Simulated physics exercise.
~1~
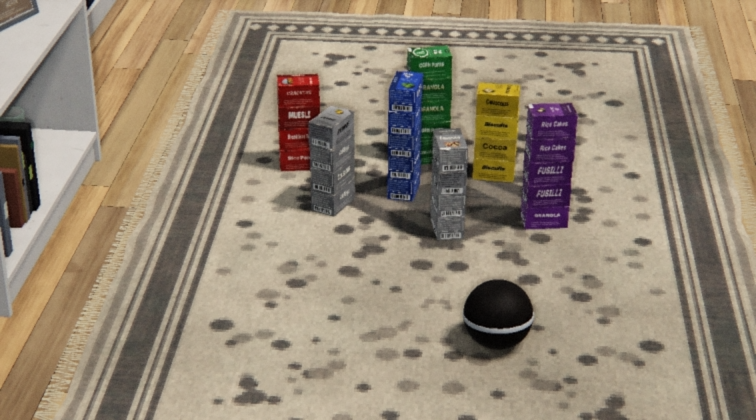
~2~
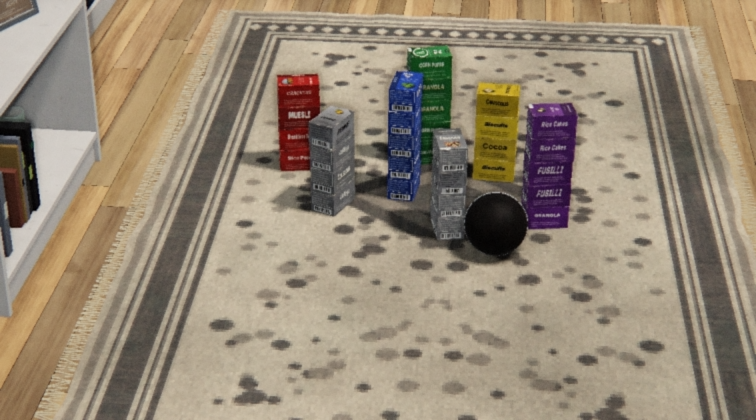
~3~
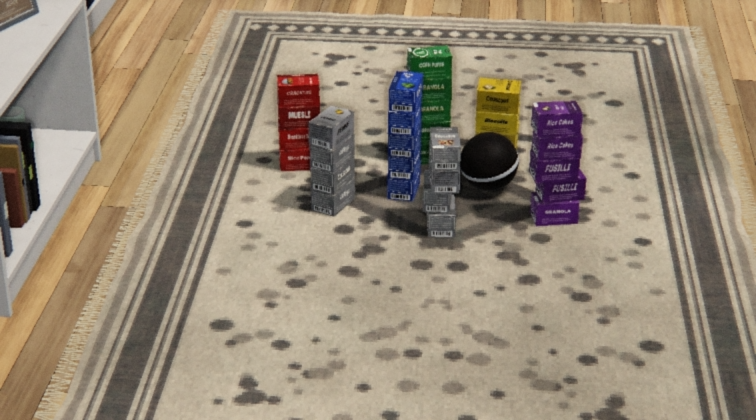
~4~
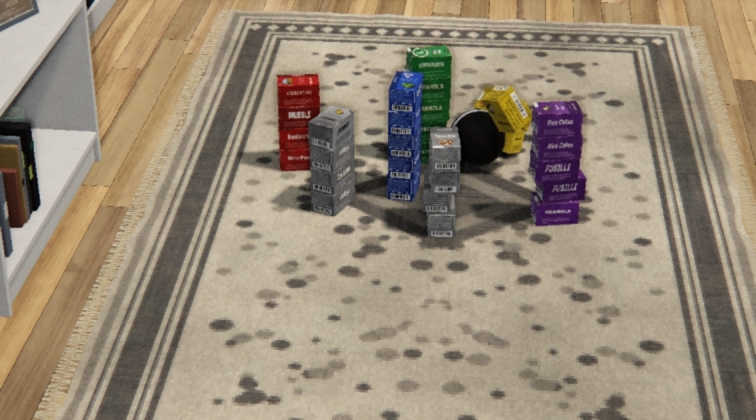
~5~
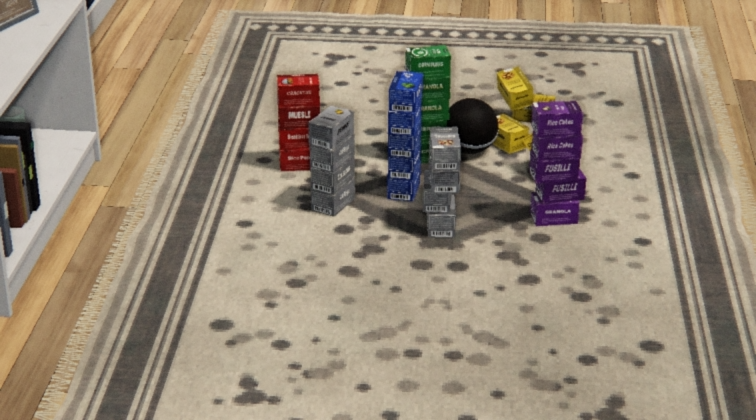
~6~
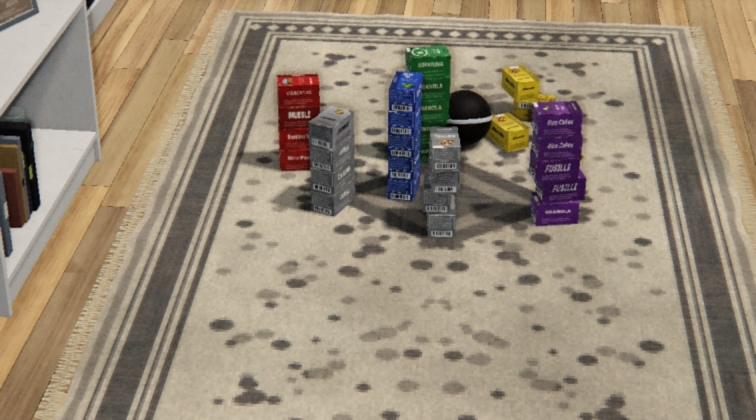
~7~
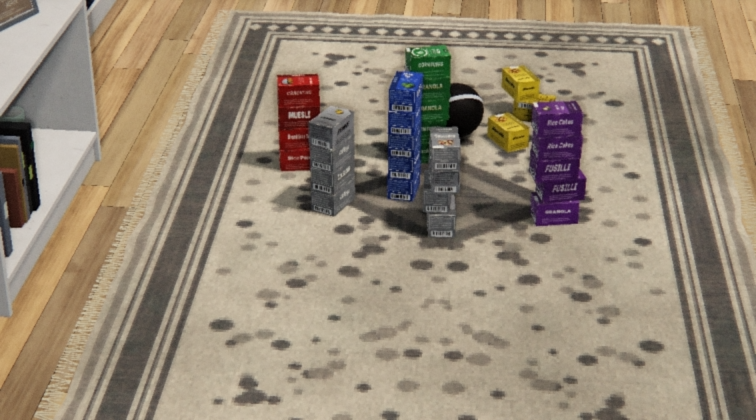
Black ball rolling between gray and purple packet stacks on a rug, toppling the yellow stack, then drifting behind the green one.
